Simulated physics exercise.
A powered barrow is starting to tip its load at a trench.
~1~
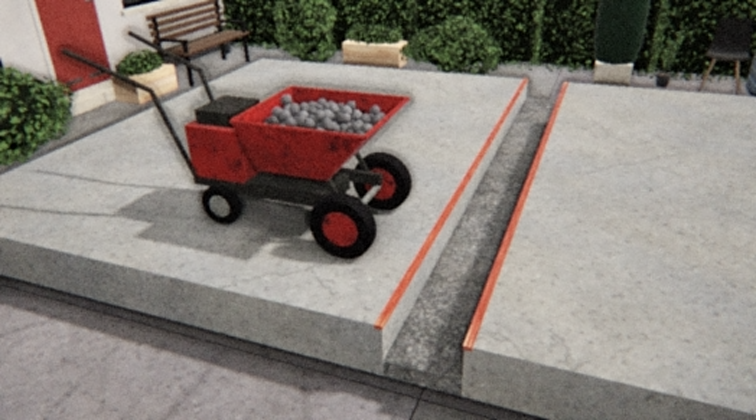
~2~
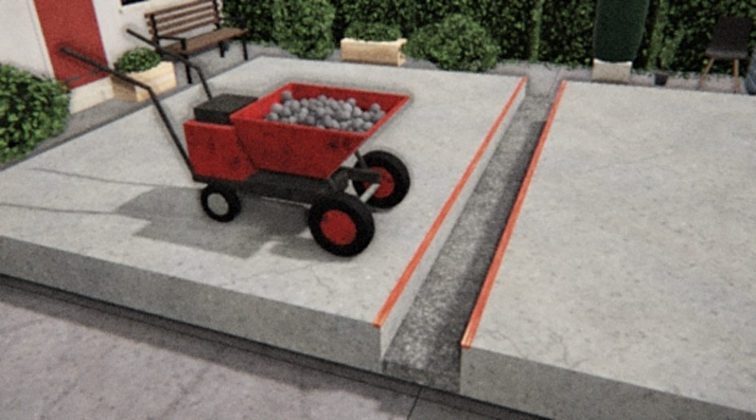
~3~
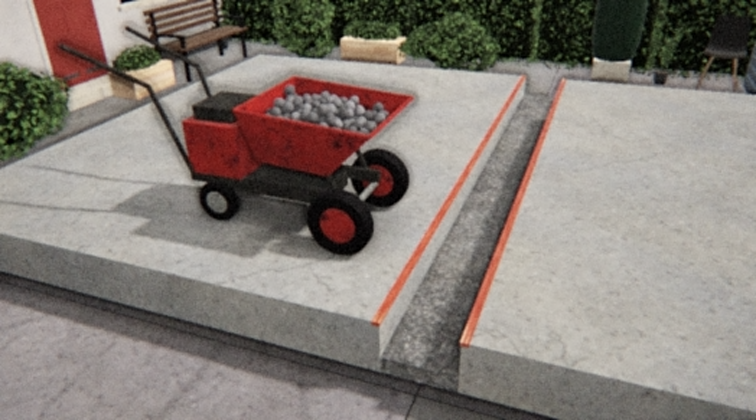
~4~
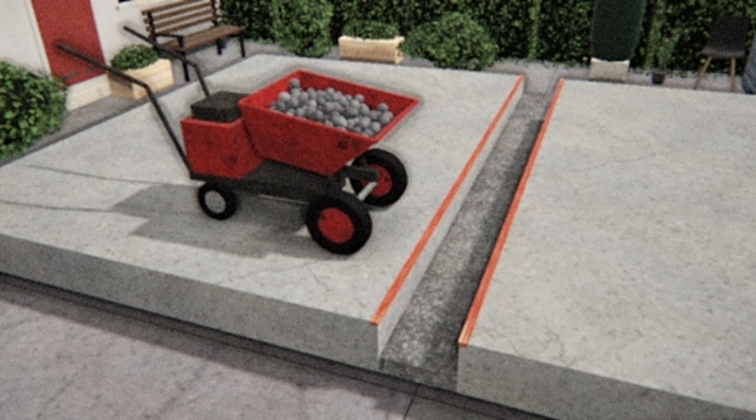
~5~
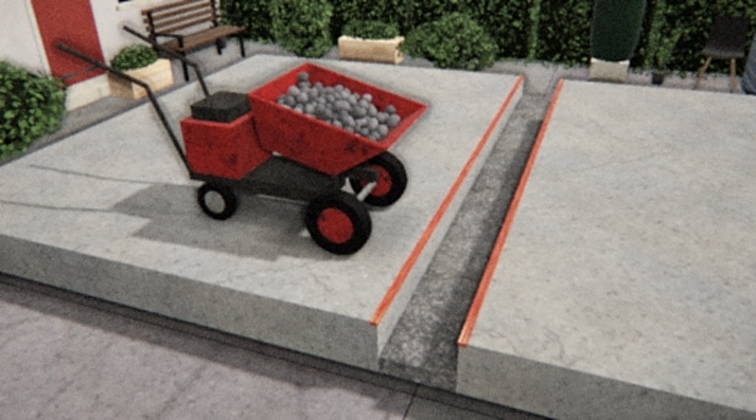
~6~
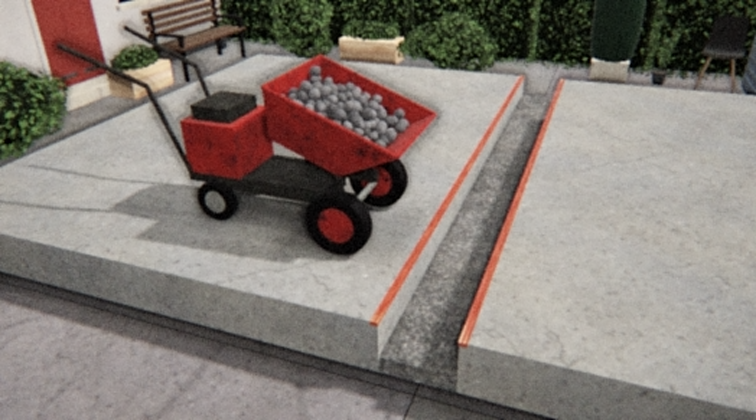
A red powered barrow loaded with round grey cobbles stood on a concrete slab beside a narrow trench, and its skip slowly tilted forward to the right while its wheels stayed in place.
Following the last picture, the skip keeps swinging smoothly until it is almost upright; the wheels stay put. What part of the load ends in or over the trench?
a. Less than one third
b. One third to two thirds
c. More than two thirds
Answer: C.
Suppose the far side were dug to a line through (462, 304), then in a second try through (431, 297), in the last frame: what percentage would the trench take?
Roughly 60 % and 0 %.
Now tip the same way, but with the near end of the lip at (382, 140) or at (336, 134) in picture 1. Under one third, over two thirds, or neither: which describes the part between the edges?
Note - stop 1: Between a third and two thirds; stop 2: Over two thirds.
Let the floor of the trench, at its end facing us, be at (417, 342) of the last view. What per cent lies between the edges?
It works out to some 50 percent.
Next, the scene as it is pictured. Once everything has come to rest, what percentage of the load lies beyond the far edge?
20 %.
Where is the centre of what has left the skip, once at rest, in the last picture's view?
Somewhere around (473, 265) in the final view.
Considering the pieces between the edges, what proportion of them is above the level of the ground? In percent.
Roughly 0 %.
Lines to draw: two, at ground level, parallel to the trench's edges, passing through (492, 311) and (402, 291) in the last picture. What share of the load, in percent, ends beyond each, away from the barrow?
Respectively 20 and 100 percent.
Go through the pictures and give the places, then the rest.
In the first frame, lip of the skip at (365, 138), level; top of the load at (313, 112), round cobbles; first edge of the trench at (398, 293); far edge at (481, 310), the trench over half as wide as the skip, and about half as deep as wide.
In the second frame, lip of the skip at (365, 137), tipped barely; top of the load at (306, 119).
In the third frame, lip of the skip at (370, 138), tipped barely; top of the load at (306, 109).
In the fourth frame, lip of the skip at (376, 142), tipped a little; top of the load at (304, 104).
In the fifth frame, lip of the skip at (386, 148), tipped a little; top of the load at (313, 100).
In the sixth frame, lip of the skip at (397, 157), tipped clearly; top of the load at (314, 99); first edge of the trench at (393, 289); far edge at (477, 307).
Soon after the last picture, skip tipped steeply; all in the skip.
A little later, skip tipped right over; about half in the skip; about a third in or heaped over the trench; a small part beyond it; a stray few falling.
Later still, skip tipped right over; a stray few in the skip; most in or heaped over the trench; about a quarter beyond it.
At rest, skip tipped right over; most in or heaped over the trench; about a quarter beyond it.
